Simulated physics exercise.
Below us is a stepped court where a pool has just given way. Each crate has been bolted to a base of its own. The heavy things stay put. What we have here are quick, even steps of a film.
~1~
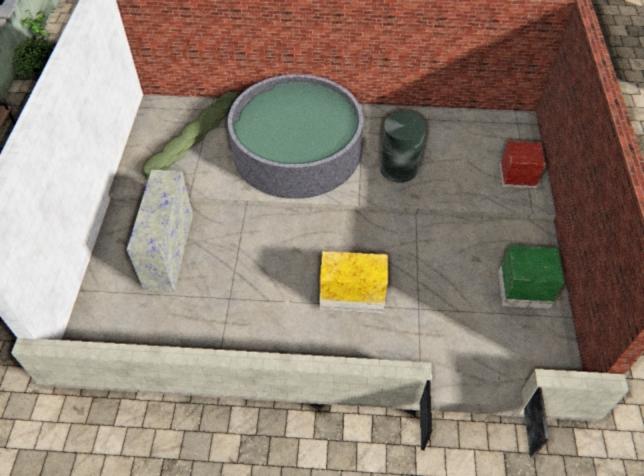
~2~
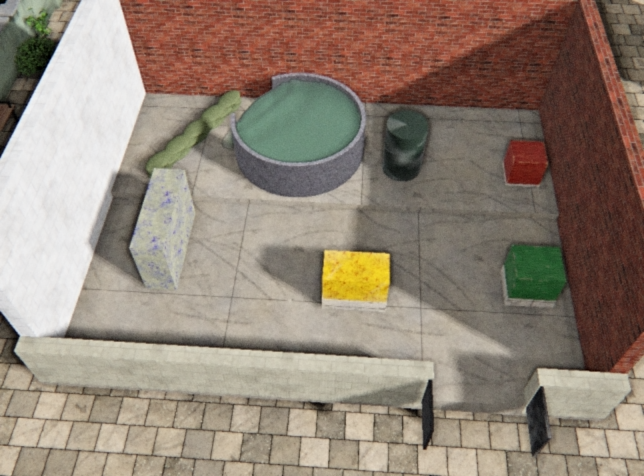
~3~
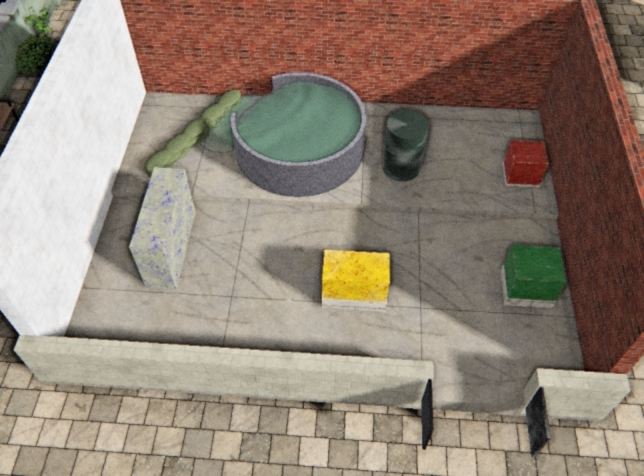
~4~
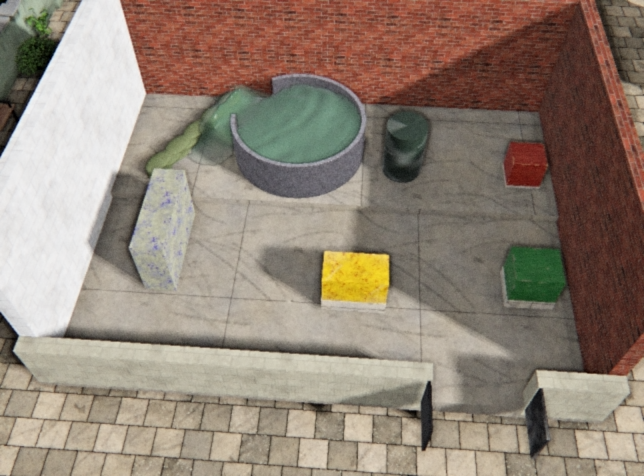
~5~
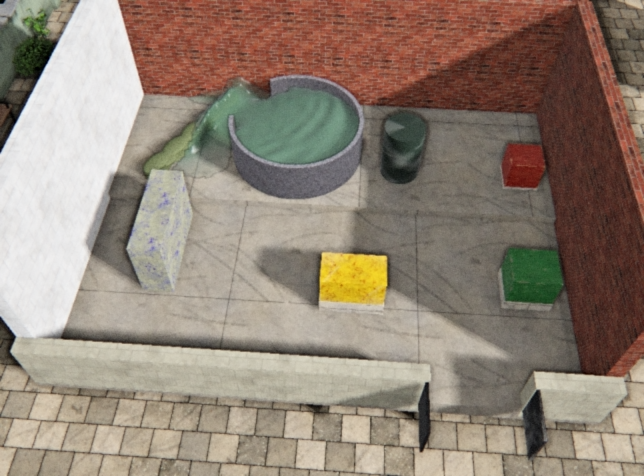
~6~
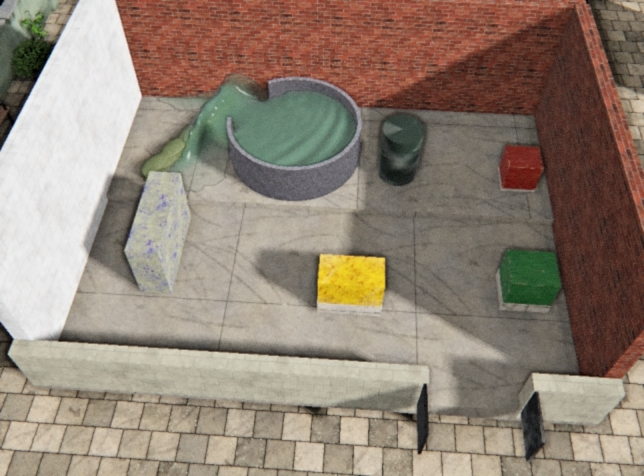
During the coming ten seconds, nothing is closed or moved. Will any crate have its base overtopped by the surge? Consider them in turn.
Outcome: I expect the red crate to be touched by the water; I expect the green crate to stay untouched; I expect the yellow crate to stay untouched.
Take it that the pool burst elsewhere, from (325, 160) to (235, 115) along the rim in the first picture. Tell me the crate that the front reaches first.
The one in yellow, by my reading.
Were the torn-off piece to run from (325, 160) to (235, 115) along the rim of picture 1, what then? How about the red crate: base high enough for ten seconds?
Looking at the red crate, it is left alone.
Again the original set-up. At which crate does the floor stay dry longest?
Coming in last, the green one.
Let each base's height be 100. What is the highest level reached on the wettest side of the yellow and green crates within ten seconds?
50 and 60 per cent, in that order.
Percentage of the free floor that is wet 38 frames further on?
That should be about 75 %.
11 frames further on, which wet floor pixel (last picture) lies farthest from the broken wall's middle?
The front's farthest point is close to (66, 322).
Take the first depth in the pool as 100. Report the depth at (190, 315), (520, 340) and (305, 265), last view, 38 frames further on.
Readings in order: Around 10, 0 and 6 %.
A moment on, water covers 20 % of the floor; the red crate not reached, the green crate not reached, the yellow crate not reached.
Next, water covers 35 % of the floor; the red crate not reached, the green crate not reached, the yellow crate not reached.
Then, water covers 60 % of the floor; the red crate water round its plinth, the green crate not reached, the yellow crate water round its plinth.
Later, water covers 75 % of the floor; the red crate water round its plinth, the green crate water round its plinth, the yellow crate water round its plinth.
In the end, water covers 90 % of the floor; the red crate was topped, the green crate stayed above the water, the yellow crate stayed above the water.
